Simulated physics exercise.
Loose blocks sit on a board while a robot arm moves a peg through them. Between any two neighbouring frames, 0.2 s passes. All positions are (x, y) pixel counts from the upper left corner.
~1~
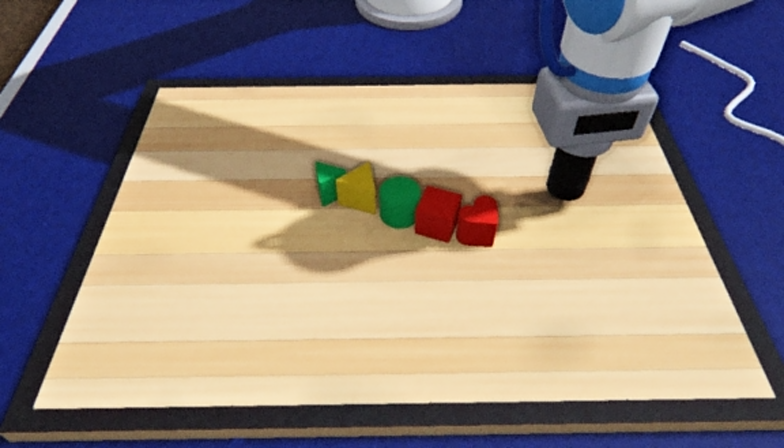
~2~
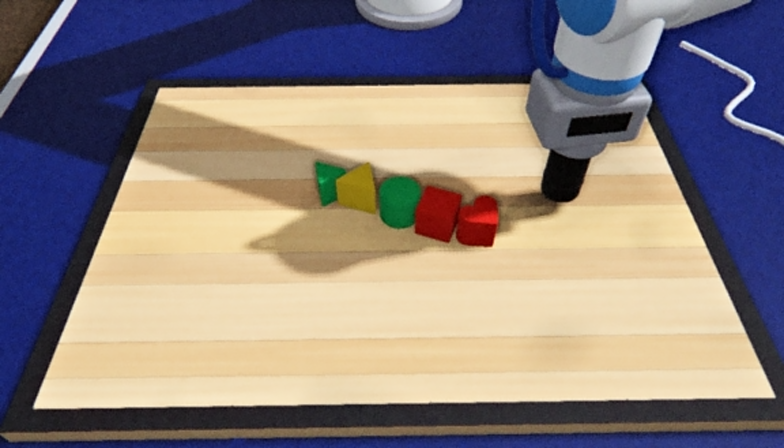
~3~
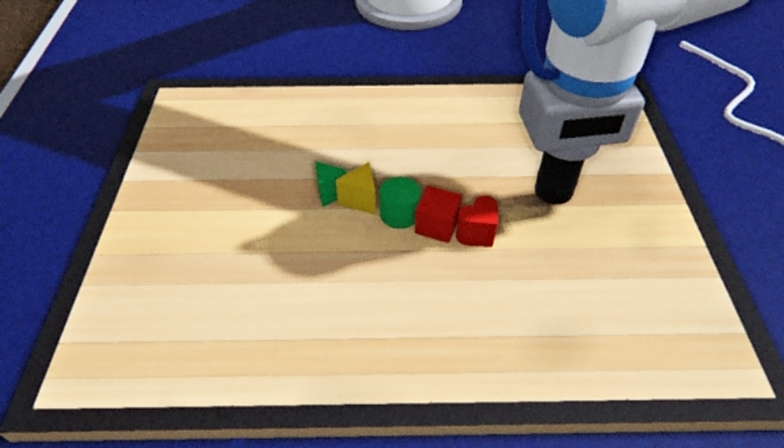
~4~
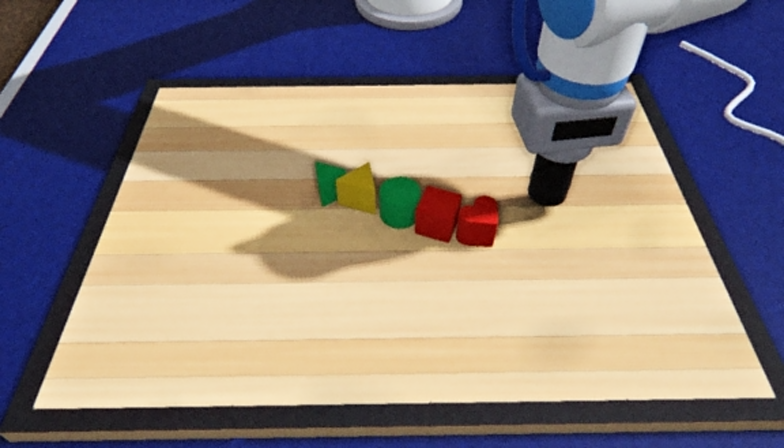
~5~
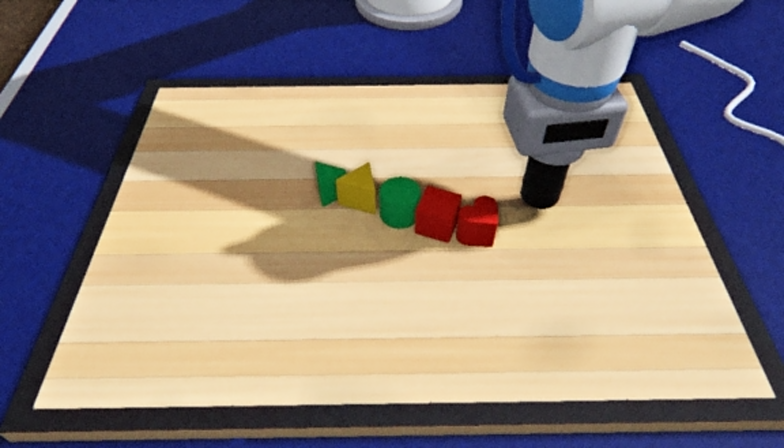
In this clip, a robot arm moves its dark peg a short way left across a wooden board, while a row of small green, yellow and red blocks to its left stays still and untouched.
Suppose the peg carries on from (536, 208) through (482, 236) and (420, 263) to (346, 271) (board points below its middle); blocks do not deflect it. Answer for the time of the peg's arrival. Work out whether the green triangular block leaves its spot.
It ends up on the same spot.
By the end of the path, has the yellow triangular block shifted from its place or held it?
The yellow triangular block keeps its place.
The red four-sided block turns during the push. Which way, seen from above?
Seen from overhead, it turns clockwise.
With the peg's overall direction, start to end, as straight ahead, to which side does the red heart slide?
It shifts to the left.
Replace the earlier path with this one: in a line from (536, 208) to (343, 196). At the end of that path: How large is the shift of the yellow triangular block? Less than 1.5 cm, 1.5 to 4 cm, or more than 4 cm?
Long, over 4 cm.
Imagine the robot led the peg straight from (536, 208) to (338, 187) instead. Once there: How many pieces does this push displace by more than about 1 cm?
Three or more blocks.
On the path given first. One third of the way, peg at (484, 225); red four-sided block at (435, 203), turned 20° clockwise; red heart at (455, 230), turned 20° anticlockwise.
Two thirds of the way, peg at (420, 252); green circle at (391, 184); red four-sided block at (419, 207), turned 50° clockwise; red heart at (402, 268), turned 75° anticlockwise.
At the end, peg at (345, 260); green triangular block in place; yellow triangular block in place; green circle at (391, 183); red four-sided block at (419, 207), turned 50° clockwise; red heart at (386, 278), turned 100° anticlockwise.
